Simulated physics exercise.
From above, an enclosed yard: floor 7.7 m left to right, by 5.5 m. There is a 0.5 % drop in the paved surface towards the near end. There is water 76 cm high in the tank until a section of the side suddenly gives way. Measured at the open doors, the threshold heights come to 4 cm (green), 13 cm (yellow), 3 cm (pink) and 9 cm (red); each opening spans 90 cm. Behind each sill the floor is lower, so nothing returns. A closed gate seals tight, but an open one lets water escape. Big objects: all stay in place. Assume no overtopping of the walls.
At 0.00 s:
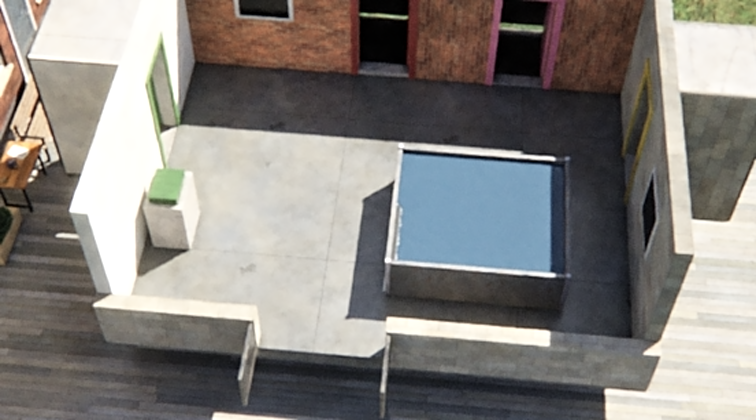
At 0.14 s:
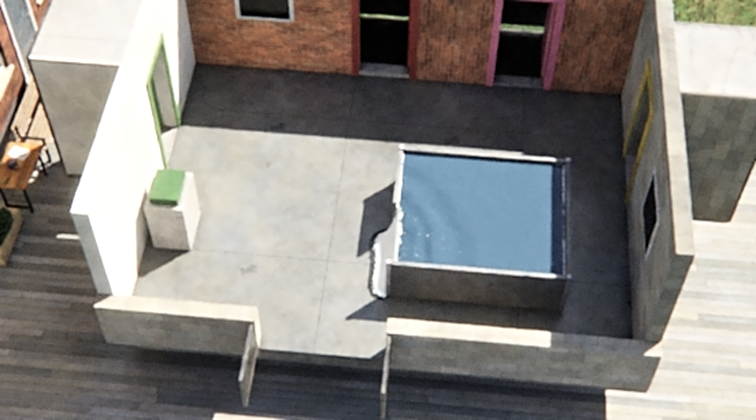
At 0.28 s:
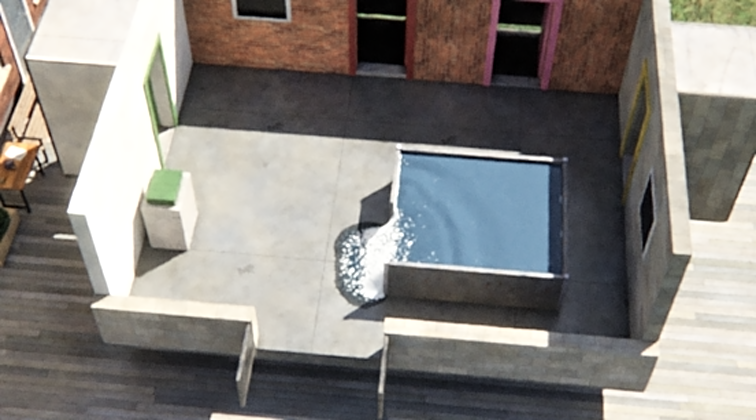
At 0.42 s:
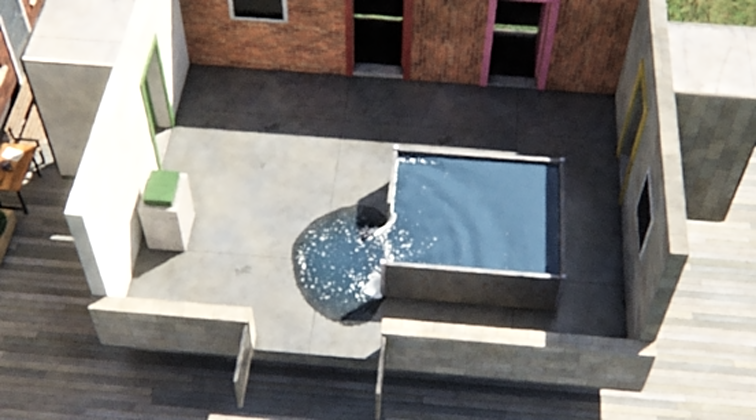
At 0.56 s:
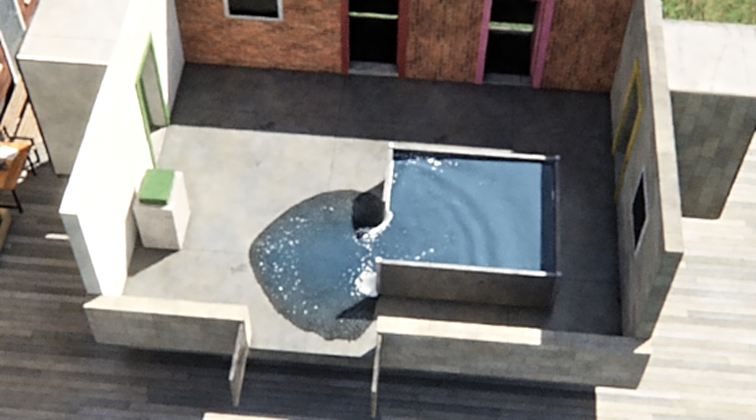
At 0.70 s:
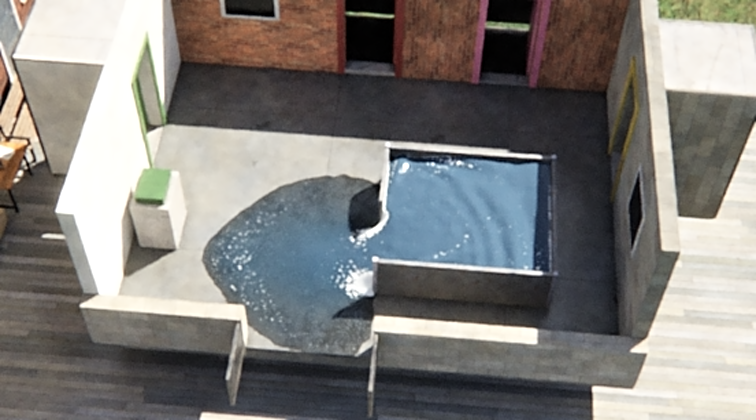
Water breaks out through the left side of a raised rectangular tank in a walled, open-topped grey yard seen from high above. The blue pool stands right of centre, with a green-topped white block to the left, brick walls with red and pink doorways behind, and low walls in front. White froth bursts out, then a rippling, speckled sheet fans leftward across the floor as the view drifts slightly.
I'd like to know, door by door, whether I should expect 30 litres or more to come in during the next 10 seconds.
Here is what to expect: At the green door, that much or more; at the yellow door, not that much; at the pink door, not that much; at the red door, not that much.
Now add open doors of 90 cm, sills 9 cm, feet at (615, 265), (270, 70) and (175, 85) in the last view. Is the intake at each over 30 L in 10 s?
Well, the first is on the low side, the second is on the high side, and the third is on the high side.
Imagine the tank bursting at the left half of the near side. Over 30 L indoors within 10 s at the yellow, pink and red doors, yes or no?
Then: Yellow short of it, pink beyond it, red short of it.
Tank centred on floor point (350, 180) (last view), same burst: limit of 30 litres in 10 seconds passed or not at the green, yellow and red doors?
Against the limit, the green door exceeds it, the yellow door stays within it and the red door stays within it.
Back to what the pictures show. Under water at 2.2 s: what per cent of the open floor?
Roughly 35 % of the floor is wet.
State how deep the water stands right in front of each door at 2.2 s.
You'd see green at 16 cm, yellow at 0 cm, pink at 0 cm and red at 0 cm.
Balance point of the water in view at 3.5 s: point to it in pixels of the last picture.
I'd put it close to (347, 237).
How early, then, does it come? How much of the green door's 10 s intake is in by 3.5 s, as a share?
About 40 per cent.
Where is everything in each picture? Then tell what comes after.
The tank at (481, 212) is whole and still, 76 cm deep, in the first frame.
The front is at (376, 293), 0.6 m from the gap at (393, 252); 0.3 m2 of floor is under water; 76 cm left at the back of the tank, in the second frame.
Water pours out at (391, 254) and has run 0.9 m, to (346, 234); typically 12 cm deep outside, 76 cm at the tank's back, in the third frame.
The front is at (301, 244), 1.4 m from the gap at (388, 255); 2.3 m2 of floor is under water; 76 cm left at the back of the tank, in the fourth frame.
Water pours out at (383, 253) and has run 2.0 m, to (257, 245); typically 6 cm deep outside, 76 cm at the tank's back, in the fifth frame.
The front is at (209, 260), 2.7 m from the gap at (380, 253); 6.0 m2 of floor is under water; 75 cm left at the back of the tank, in the sixth frame.
After 1.4 s water covers 30 % of the floor and is deepest (45 cm) near (369, 272); green door not reached, yellow door not reached, pink door not reached, red door not reached.
After 2.2 s water covers 35 % of the floor and is deepest (50 cm) near (111, 321); green door 16 cm at the sill, 17 L in, yellow door not reached, pink door not reached, red door not reached.
After 3.5 s water covers 40 % of the floor and is deepest (36 cm) near (111, 321); green door 14 cm at the sill, 113 L in, yellow door not reached, pink door not reached, red door not reached.
After 6.0 s water covers 65 % of the floor and is deepest (24 cm) near (200, 68); green door 13 cm at the sill, 183 L in, yellow door not reached, pink door 2 cm at the sill, 0 L in, red door 6 cm at the sill, 0 L in.
After 10.0 s water covers 85 % of the floor and is deepest (14 cm) near (194, 328); green door 12 cm at the sill, 298 L in, yellow door 9 cm at the sill, 1 L in, pink door 4 cm at the sill, 0 L in, red door 7 cm at the sill, 0 L in.
